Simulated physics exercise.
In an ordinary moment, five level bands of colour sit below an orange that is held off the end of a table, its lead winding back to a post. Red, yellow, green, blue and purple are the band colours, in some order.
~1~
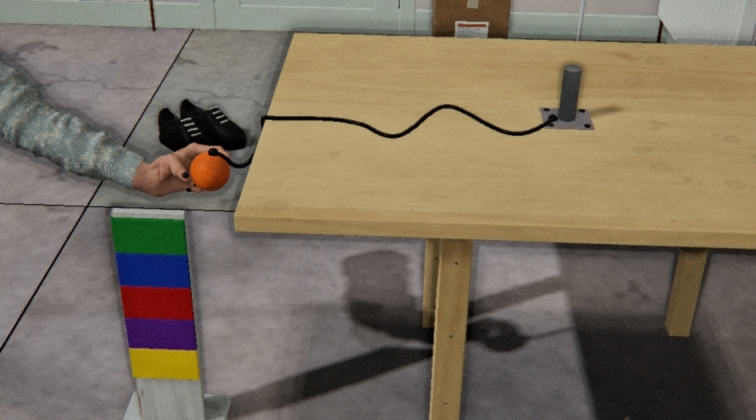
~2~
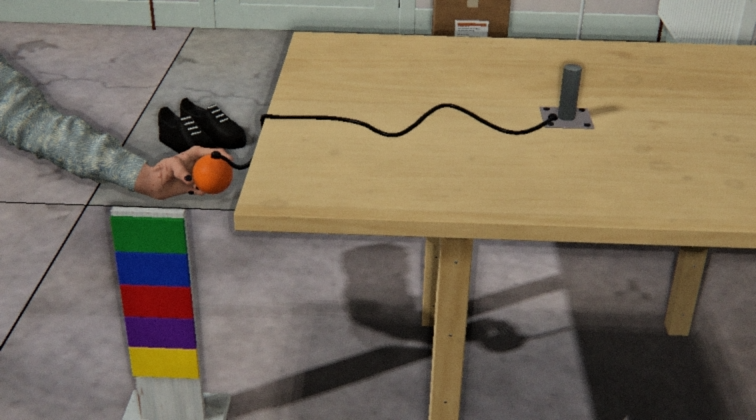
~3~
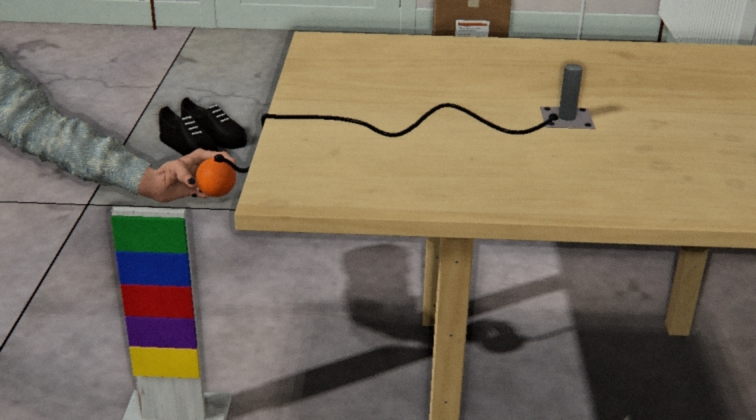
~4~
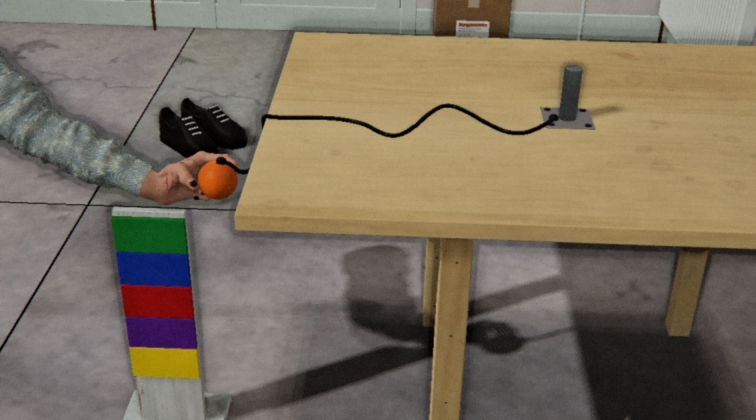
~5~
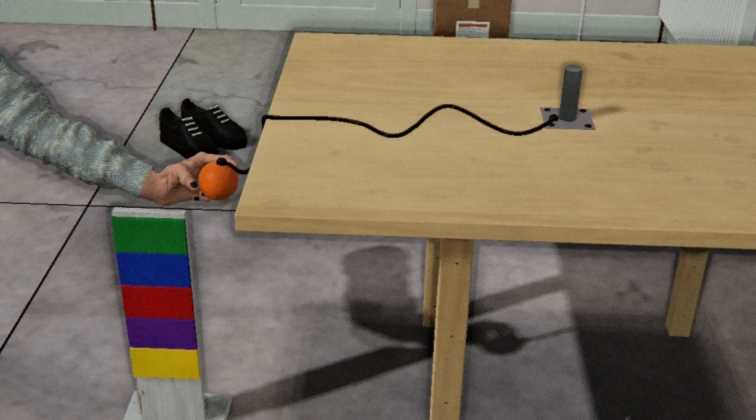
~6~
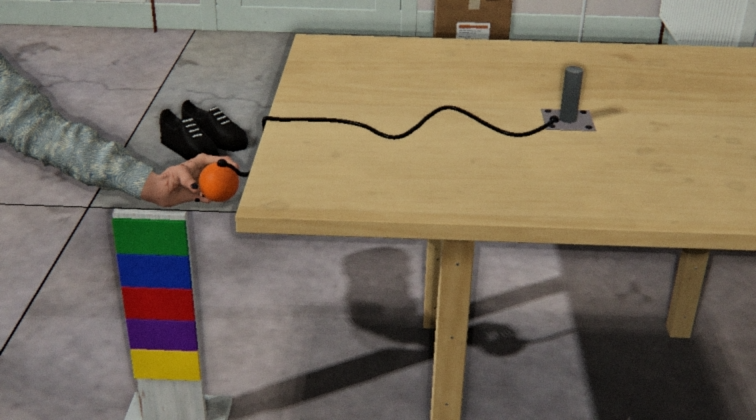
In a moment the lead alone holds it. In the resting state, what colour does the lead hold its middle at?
Its middle is held at red.
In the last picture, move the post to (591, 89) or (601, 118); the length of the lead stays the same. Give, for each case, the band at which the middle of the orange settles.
Taking the two spots in turn: Blue, then blue.
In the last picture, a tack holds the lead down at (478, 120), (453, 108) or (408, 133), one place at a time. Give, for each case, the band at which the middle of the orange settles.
In order: Blue; blue; green.
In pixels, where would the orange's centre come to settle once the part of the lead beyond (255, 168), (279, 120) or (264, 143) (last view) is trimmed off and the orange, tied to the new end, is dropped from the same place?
First try near (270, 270), second near (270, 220), third near (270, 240).
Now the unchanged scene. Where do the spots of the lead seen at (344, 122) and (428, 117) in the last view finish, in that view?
They end up around (266, 142) and around (372, 120).
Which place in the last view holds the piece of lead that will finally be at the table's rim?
You'll find it somewhere near (357, 124).
A little later, orange near (236, 301); level with red.
Next, orange near (304, 291); level with red.
Later still, orange near (262, 301); level with red.
When it is over, orange near (270, 300); level with red. The red one.
